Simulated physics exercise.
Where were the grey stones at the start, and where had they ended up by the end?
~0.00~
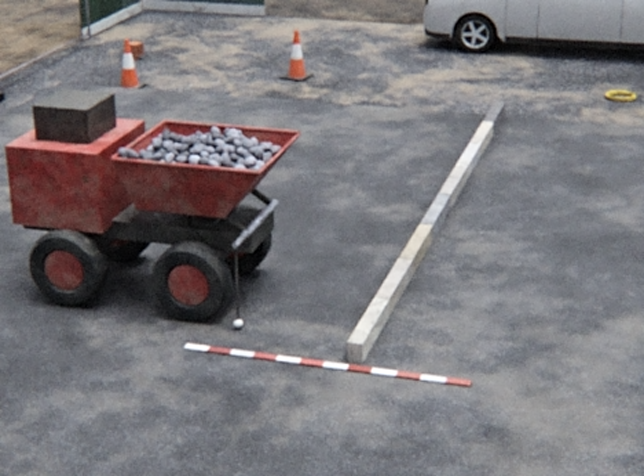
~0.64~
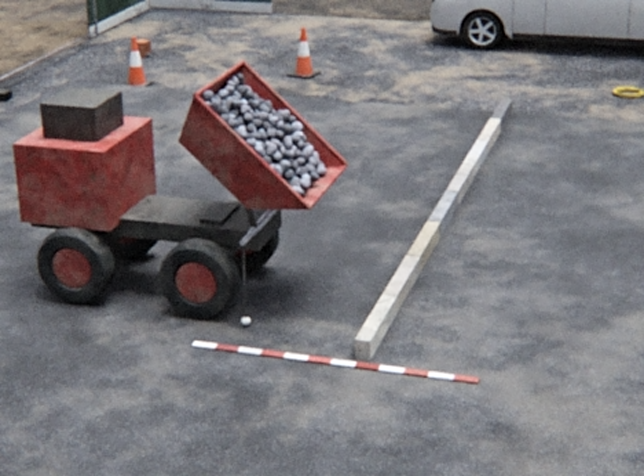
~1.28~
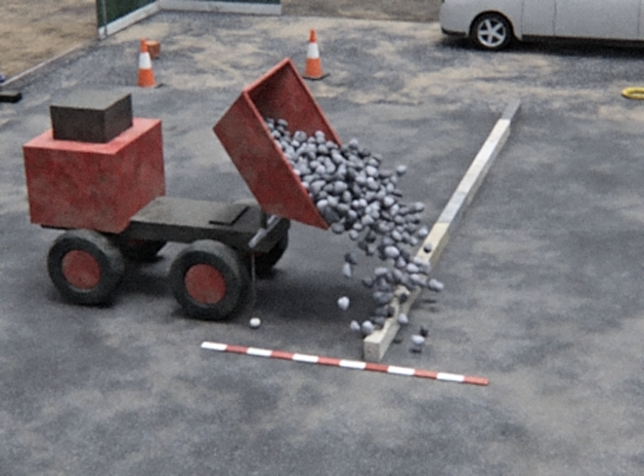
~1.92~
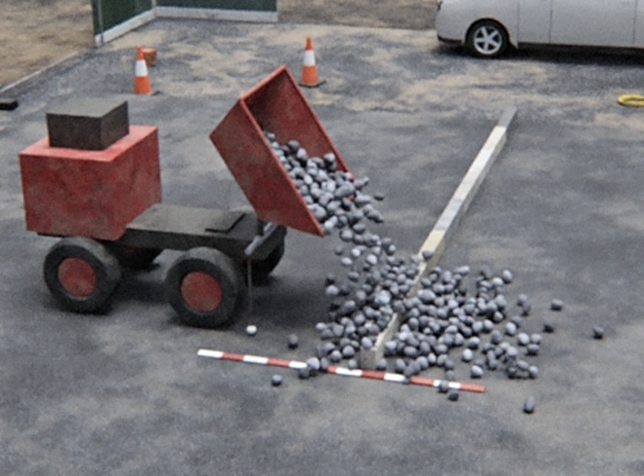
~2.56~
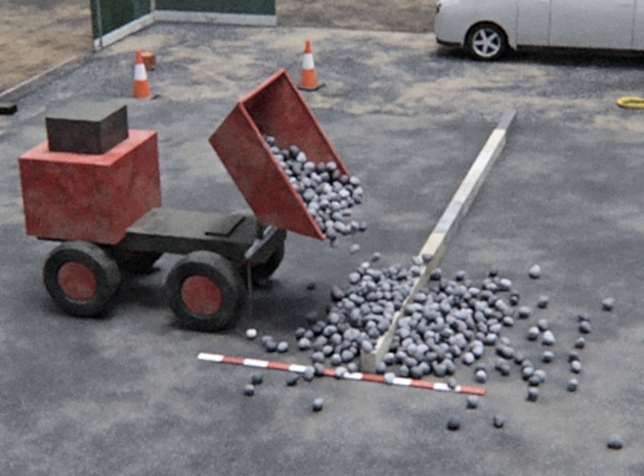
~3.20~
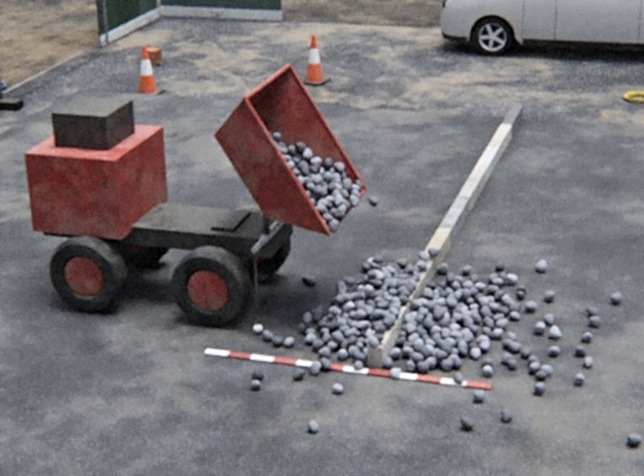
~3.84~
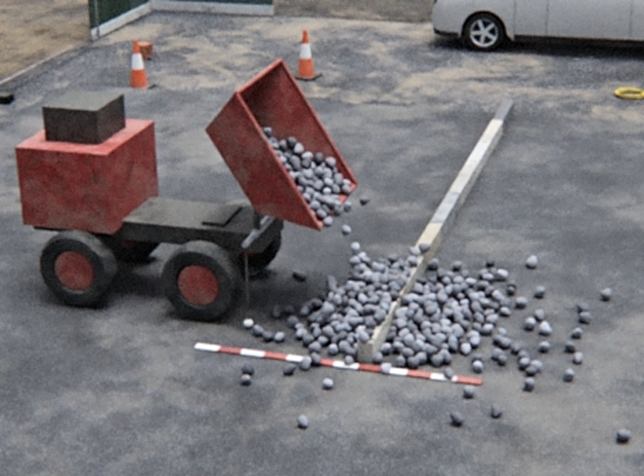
At the start the stones all lay in the dumper's level red body. By the end most were in a spread-out heap on the ground to the right, on both sides of the kerb, with some still in the tipped body.
